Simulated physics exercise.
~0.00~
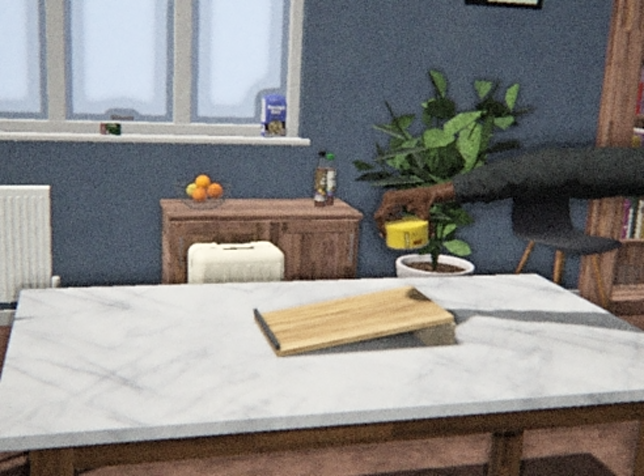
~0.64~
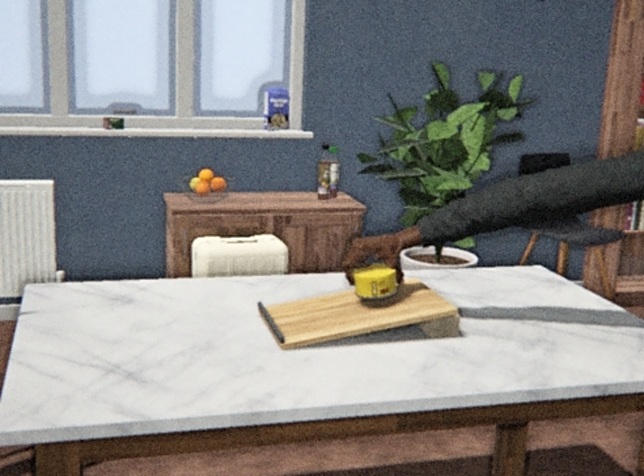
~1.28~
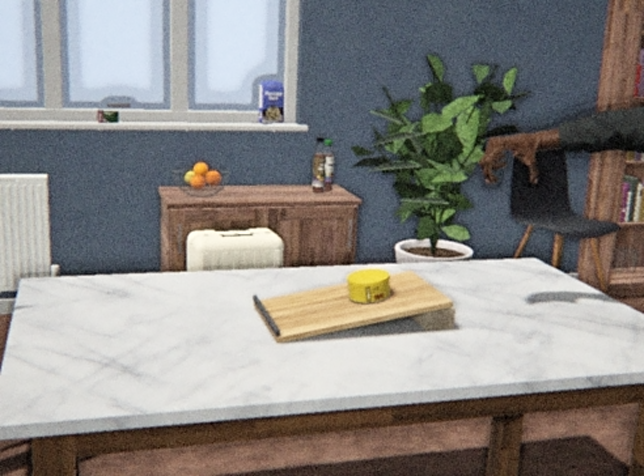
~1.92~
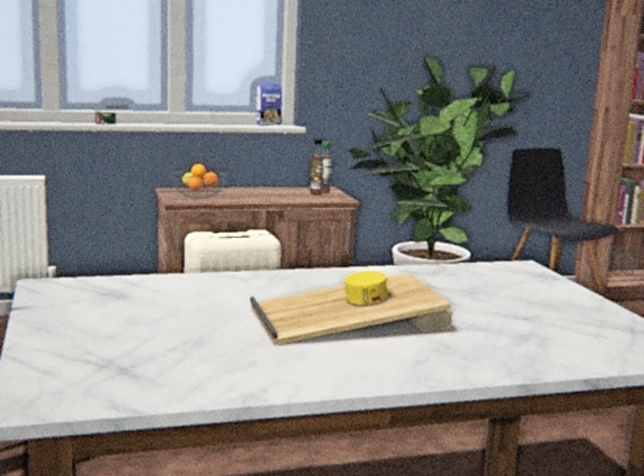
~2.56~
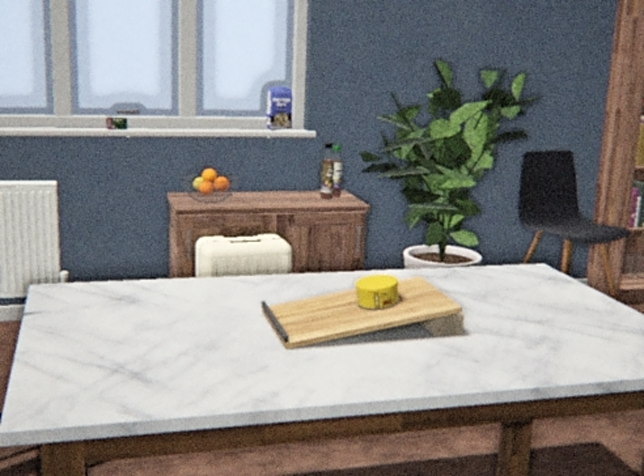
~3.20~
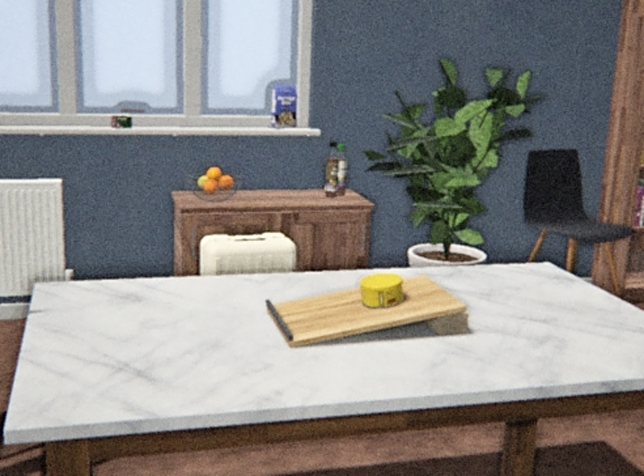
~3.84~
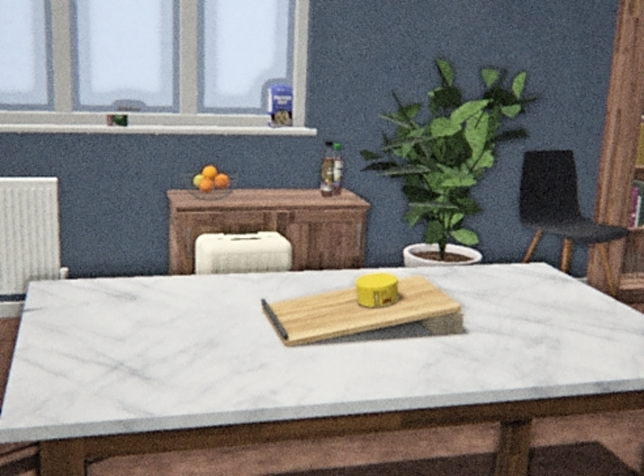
In a blue-walled room, a slightly swaying view looks across a white marble-topped table toward windows, a wooden cabinet holding oranges and bottles, a cream toaster-like object, a leafy potted plant and a dark chair. A pale wooden board slopes on the table, its lower end to the left. From the right, a dark-sleeved arm carries a yellow tub left and down and sets it on the board. The hand lets go, draws back to the right and leaves the view. The tub stays where it was placed, resting still on the sloping board to the end.
